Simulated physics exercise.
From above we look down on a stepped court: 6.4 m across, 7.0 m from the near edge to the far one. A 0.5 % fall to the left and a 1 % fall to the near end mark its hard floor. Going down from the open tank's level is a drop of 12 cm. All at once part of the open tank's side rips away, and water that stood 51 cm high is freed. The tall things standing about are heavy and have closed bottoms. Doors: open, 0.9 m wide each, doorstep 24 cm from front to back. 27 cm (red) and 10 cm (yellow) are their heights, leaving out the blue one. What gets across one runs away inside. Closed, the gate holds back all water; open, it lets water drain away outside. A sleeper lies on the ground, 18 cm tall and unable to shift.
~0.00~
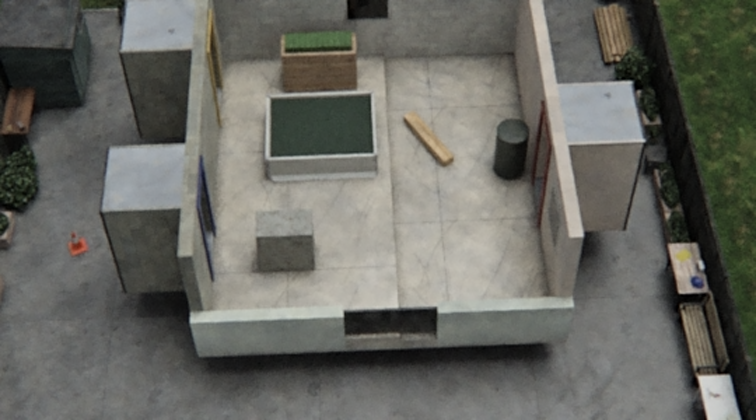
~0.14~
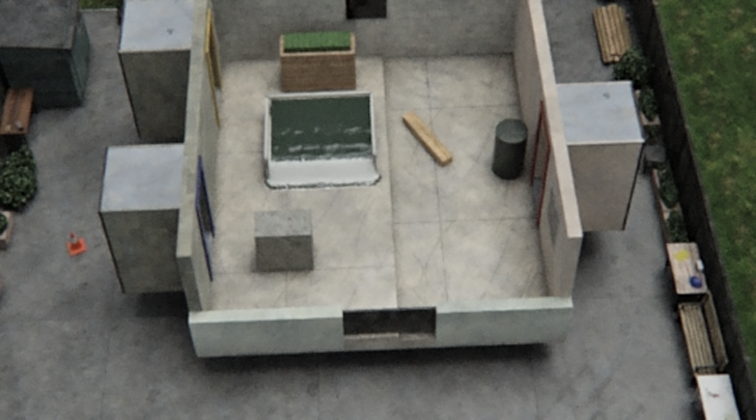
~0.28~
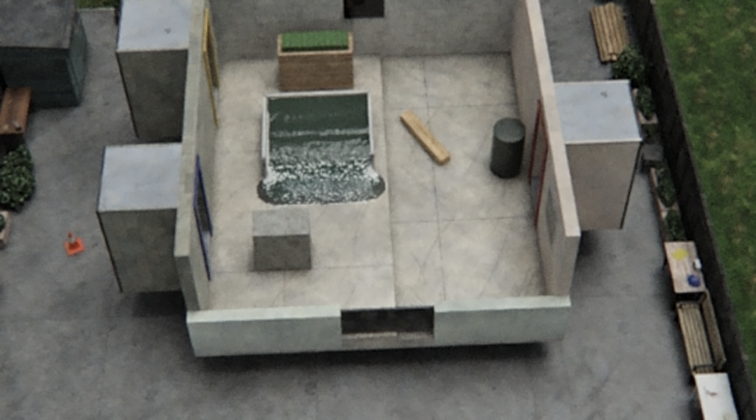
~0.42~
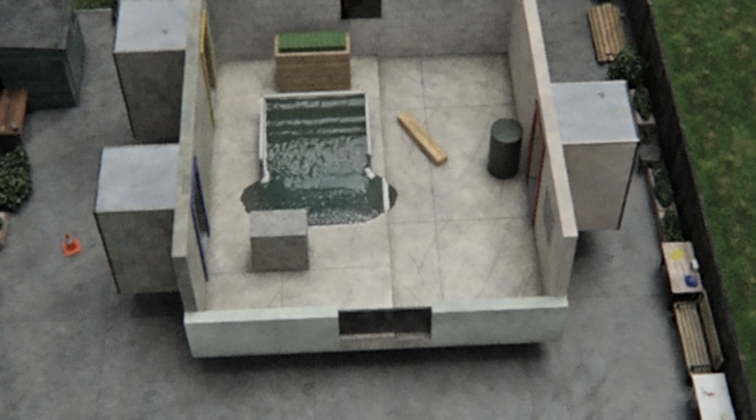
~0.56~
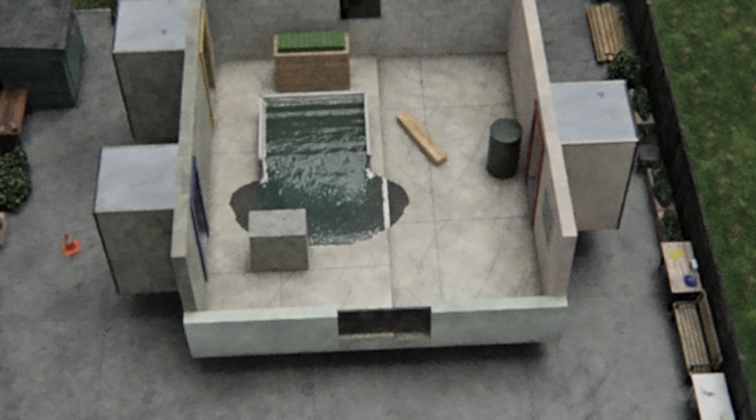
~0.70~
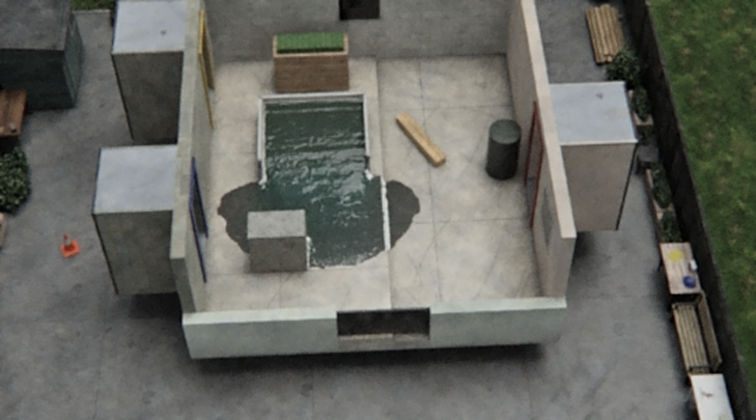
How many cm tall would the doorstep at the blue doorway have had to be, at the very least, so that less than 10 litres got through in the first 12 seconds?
It needed to be roughly 21 cm tall.
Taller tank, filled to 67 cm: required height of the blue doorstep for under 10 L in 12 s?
Roughly 28 cm high.
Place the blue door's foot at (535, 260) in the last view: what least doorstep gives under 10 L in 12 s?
It needs roughly 9.5 cm.
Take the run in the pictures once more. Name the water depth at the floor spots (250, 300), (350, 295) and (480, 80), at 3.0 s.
I'd read roughly 10, 5 and 0 cm there.
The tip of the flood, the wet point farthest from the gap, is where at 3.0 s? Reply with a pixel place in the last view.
Around (542, 323).
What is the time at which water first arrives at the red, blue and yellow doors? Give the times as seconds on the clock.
At red it's 4.0 s, at blue 1.1 s, and at yellow 3.8 s.
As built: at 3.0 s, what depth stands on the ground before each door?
Depths, in cm - red: 0, blue: 18, yellow: 0.
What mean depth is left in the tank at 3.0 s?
I'd put it at some 9 centimetres on average.
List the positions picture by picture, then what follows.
The first frame shows the open tank at (321, 127) is whole and still, 51 cm deep; the blue door at (207, 224) is dry.
In the second frame, water pours out at (321, 168) and has run 0.2 m, to (272, 186); about 10 cm deep outside, 51 cm at the back.
In the third frame, the gap is at (319, 169), the front 0.7 m out at (273, 202); the back of the open tank holds 51 cm.
In the fourth frame, the front is at a hidden place, 1.2 m from the gap at (316, 170); 2.9 m2 of floor is wet, 49 cm left at the back.
In the fifth frame, water pours out at (316, 170) and has run 1.7 m, to a hidden place; about 7 cm deep outside, 43 cm at the back.
In the sixth frame, the gap is at (315, 171), the front 2.2 m out at (309, 264); the back of the open tank holds 44 cm; 0.8 m in a straight line remain to the blue door at (199, 225).
After 1.4 s water covers 30 % of the floor, deepest (34 cm) near (290, 244); 12 cm at the blue door, 0 litres in over its 18 cm doorstep.
After 3.0 s water covers 45 % of the floor, deepest (23 cm) near (203, 327); 18 cm at the blue door, 20 litres in over its 18 cm doorstep.
After 12.0 s water covers 95 % of the floor, deepest (10 cm) near (533, 259); 4 cm at the blue door, 22 litres in over its 18 cm doorstep.
At the blue door as built, the water arrived by 1.2 s and peaked near 24 cm at 1.8 s.
Run again over the same 12 s with other heights there, 22 litres in over 18 cm, 3 litres over 24.5 cm. The limit of 10 litres is kept from about 21 cm up.
